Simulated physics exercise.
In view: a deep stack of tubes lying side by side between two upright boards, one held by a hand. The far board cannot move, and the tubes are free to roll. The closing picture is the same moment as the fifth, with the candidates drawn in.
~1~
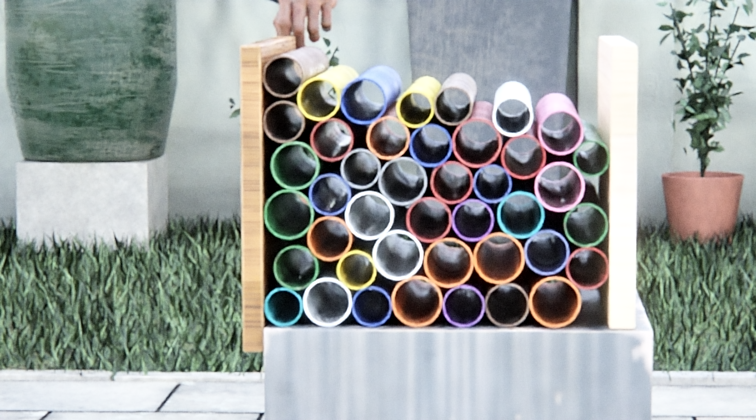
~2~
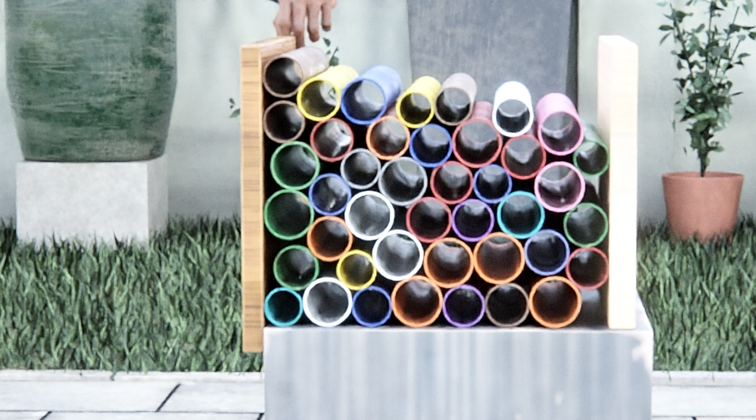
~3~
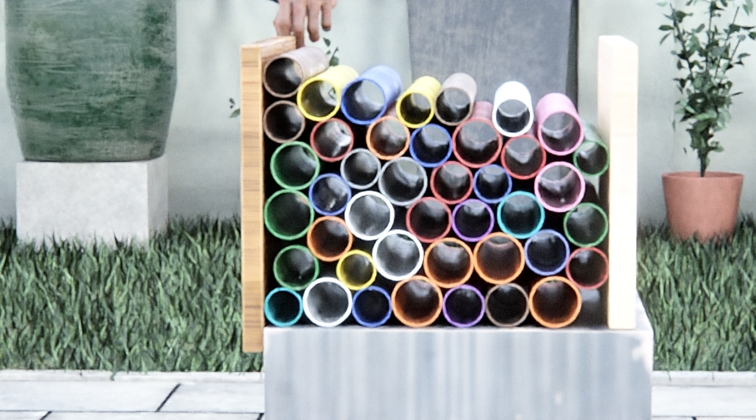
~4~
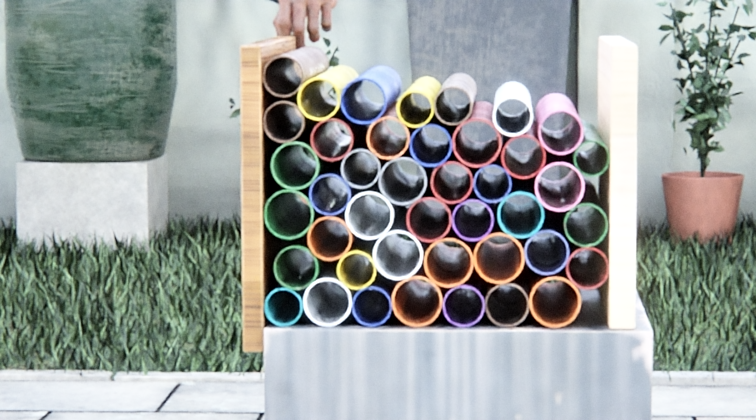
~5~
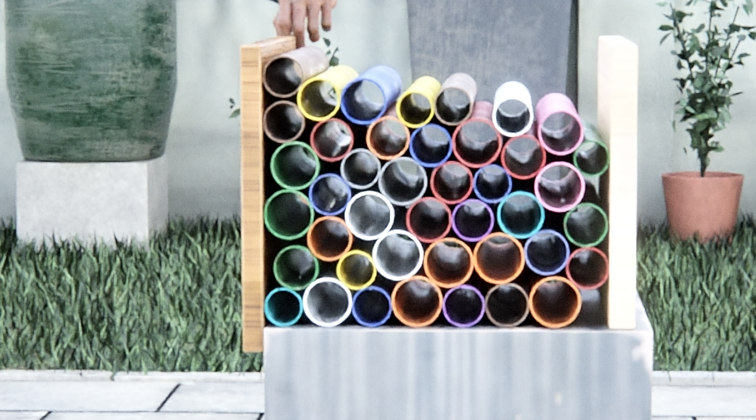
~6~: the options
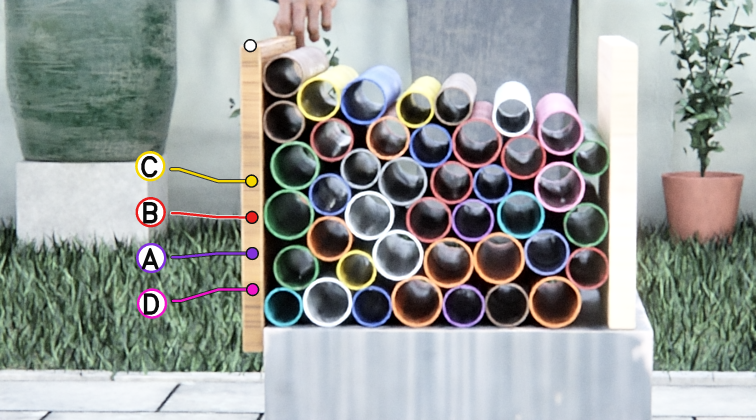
Colourful tubes lying still in a deep stack between two upright boards, a hand staying at the top of the left board.
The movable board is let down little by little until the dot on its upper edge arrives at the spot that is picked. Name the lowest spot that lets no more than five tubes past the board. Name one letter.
Stop at C.
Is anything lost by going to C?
At C: Yes.
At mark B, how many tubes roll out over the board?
With B, six.
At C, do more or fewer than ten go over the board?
It loses fewer than ten.
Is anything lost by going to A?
Yes, at A.
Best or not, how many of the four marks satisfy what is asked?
One of the four.
On the marked copy, A at (252, 253); B at (252, 217); C at (252, 181); D at (253, 290); the white dot at (250, 46).
Following C. Soon after the start, top of the board (263, 109).
Later, top of the board (263, 180).
In the end, top of the board (263, 180), three out over the board.
As for the rest, A more than five out over the board; B six out over the board; D more than five out over the board.
